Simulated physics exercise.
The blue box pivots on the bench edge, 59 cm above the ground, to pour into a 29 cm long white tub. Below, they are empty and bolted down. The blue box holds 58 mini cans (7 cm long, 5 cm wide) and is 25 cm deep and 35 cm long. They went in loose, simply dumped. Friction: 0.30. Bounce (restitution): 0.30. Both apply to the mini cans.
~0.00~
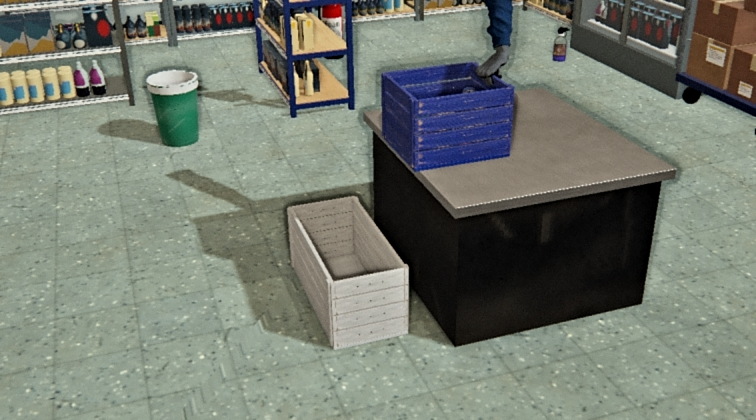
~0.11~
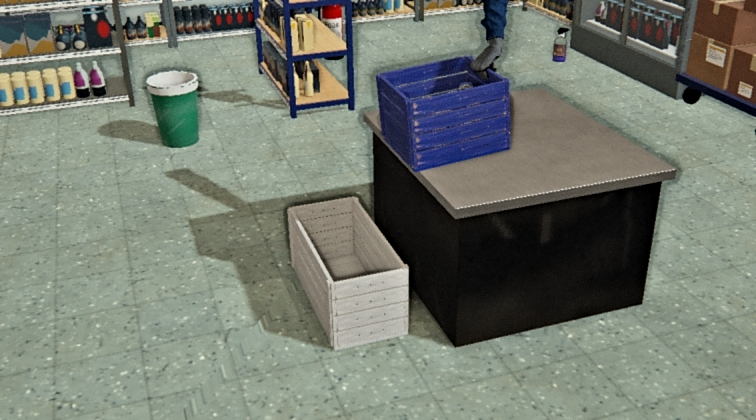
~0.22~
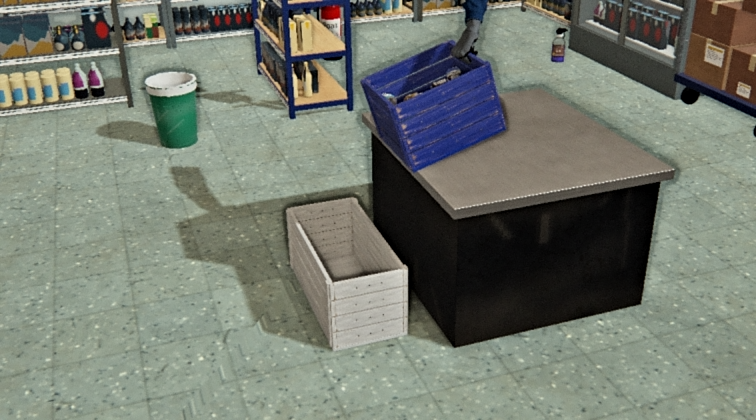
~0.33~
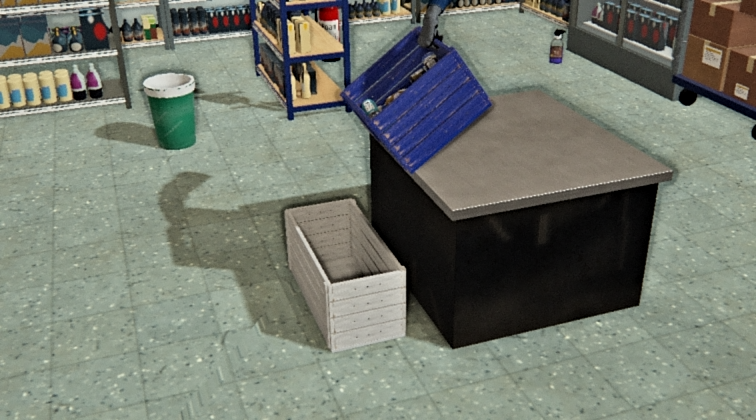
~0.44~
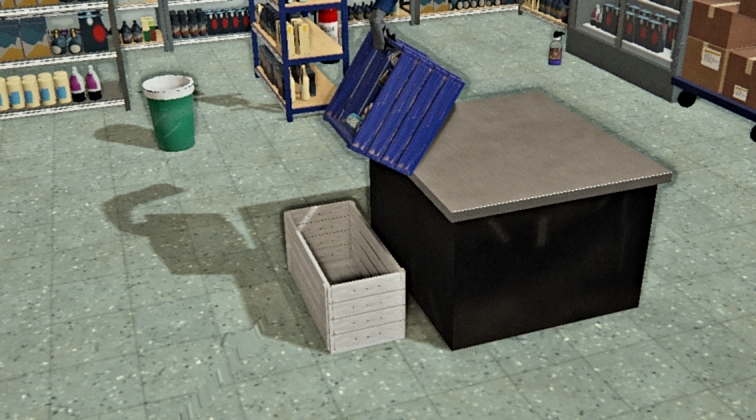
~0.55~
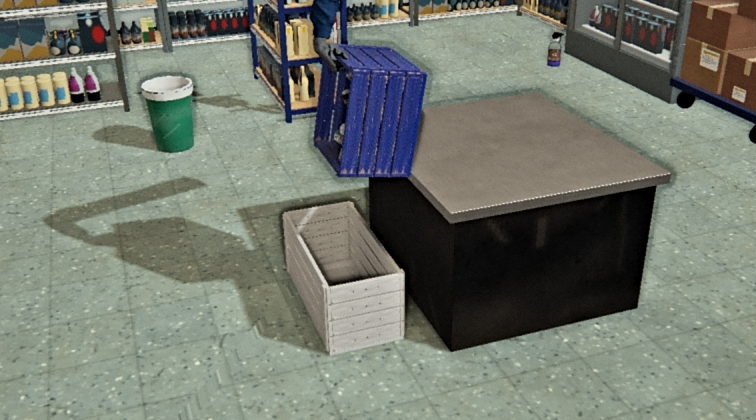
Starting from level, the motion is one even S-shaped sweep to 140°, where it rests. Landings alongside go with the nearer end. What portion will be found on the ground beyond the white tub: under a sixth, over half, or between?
The share comes to beyond one half.
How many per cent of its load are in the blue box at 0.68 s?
Still in there: Some 100 per cent.
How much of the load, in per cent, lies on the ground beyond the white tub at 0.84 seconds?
Roughly 0 percent.
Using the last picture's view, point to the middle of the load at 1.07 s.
Near (274, 298) in pixels.
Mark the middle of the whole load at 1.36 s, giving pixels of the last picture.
I'd place it close to (257, 314) in the last view.
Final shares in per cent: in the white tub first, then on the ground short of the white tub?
Shares, in order: About 40 percent and 0 percent.
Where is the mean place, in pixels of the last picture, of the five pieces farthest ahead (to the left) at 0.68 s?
The leading five average out near (315, 154).
After 0.68 s, tilt 106°; 57 still in the blue box and 1 in the air.
After 0.84 s, tilt 130°; 34 still in the blue box and 24 in the air.
After 1.07 s, tilt 140°; 19 in the white tub, 25 on the ground beyond the white tub and 14 in the air.
Outcome (at 1.36 s), 23 in the white tub and 35 on the ground beyond the white tub. Asked share, 35 of 58, 60 per cent.
